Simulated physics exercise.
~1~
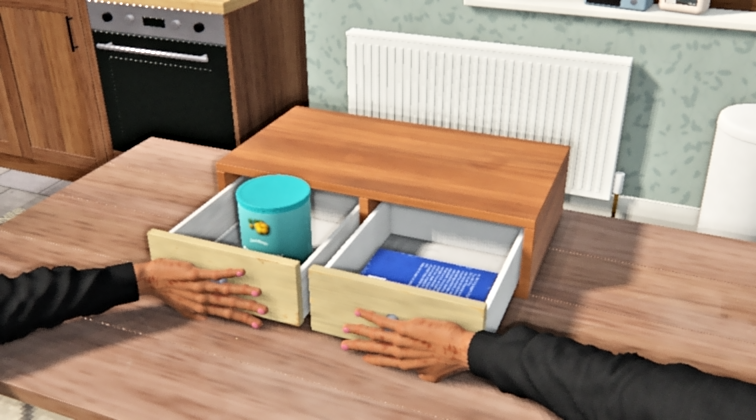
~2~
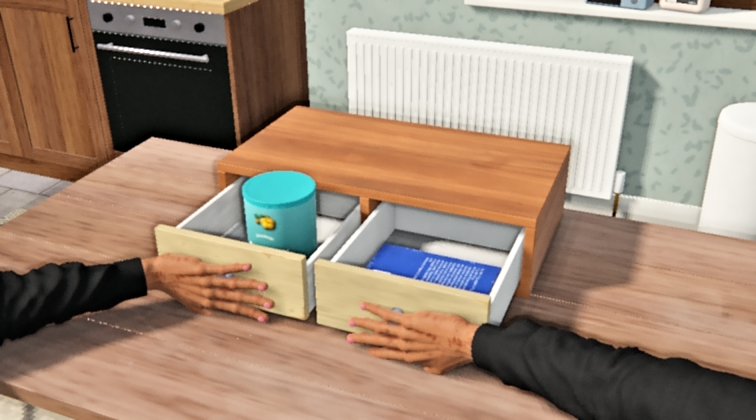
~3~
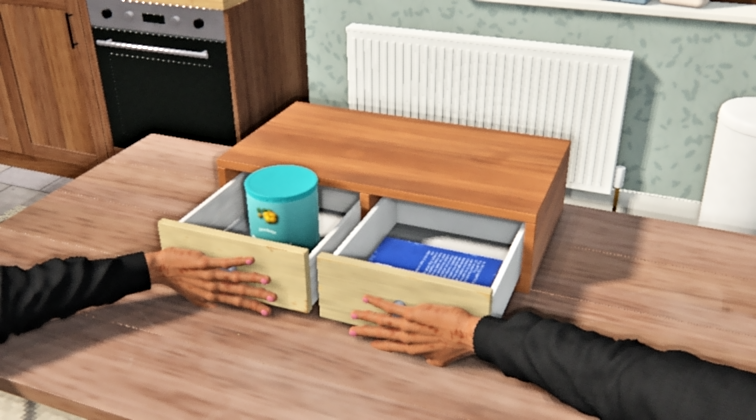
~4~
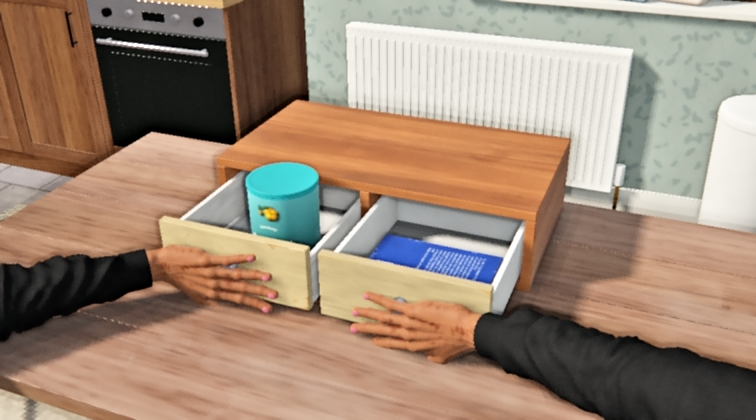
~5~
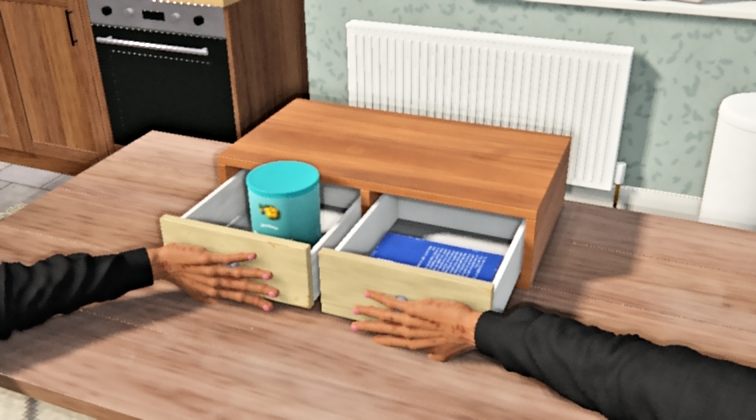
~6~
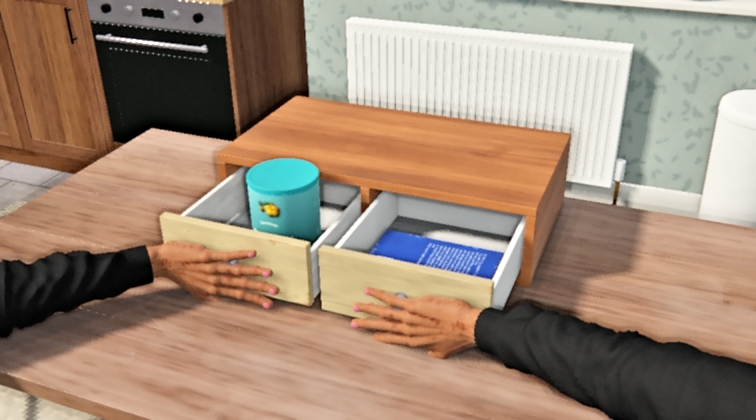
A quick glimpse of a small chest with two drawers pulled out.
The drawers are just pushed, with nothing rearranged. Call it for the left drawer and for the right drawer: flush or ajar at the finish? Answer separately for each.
Left drawer: Ajar. Right drawer: Flush.
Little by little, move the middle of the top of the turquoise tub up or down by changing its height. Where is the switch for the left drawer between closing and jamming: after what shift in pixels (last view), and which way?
It is roughly 24 pixels, and the shift goes down.
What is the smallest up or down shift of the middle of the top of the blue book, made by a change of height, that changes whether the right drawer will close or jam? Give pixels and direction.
The tipping point sits around 36 pixels higher.
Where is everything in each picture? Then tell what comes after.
Left drawer (269, 235) wide open; right drawer (426, 269) wide open; blue book (422, 295), in the first picture.
Right drawer (430, 263) wide open; turquoise tub (282, 225), in the second picture.
Left drawer (277, 225) wide open; chest (397, 185), in the third picture.
Right drawer (433, 254) wide open; blue book (429, 280), in the fourth picture.
Left drawer (279, 221) wide open; turquoise tub (286, 215), in the fifth picture.
Left drawer (279, 218) wide open; right drawer (433, 249) wide open; chest (398, 179), in the sixth picture.
Then, 0.38 s past the last view, left drawer starting in; right drawer starting in.
Then, 0.74 s past the last view, left drawer about half in; right drawer about half in.
Then, 1.52 s past the last view, left drawer stopped, still ajar; right drawer shut.
Finally, the left drawer will not close; the right drawer goes all the way in.
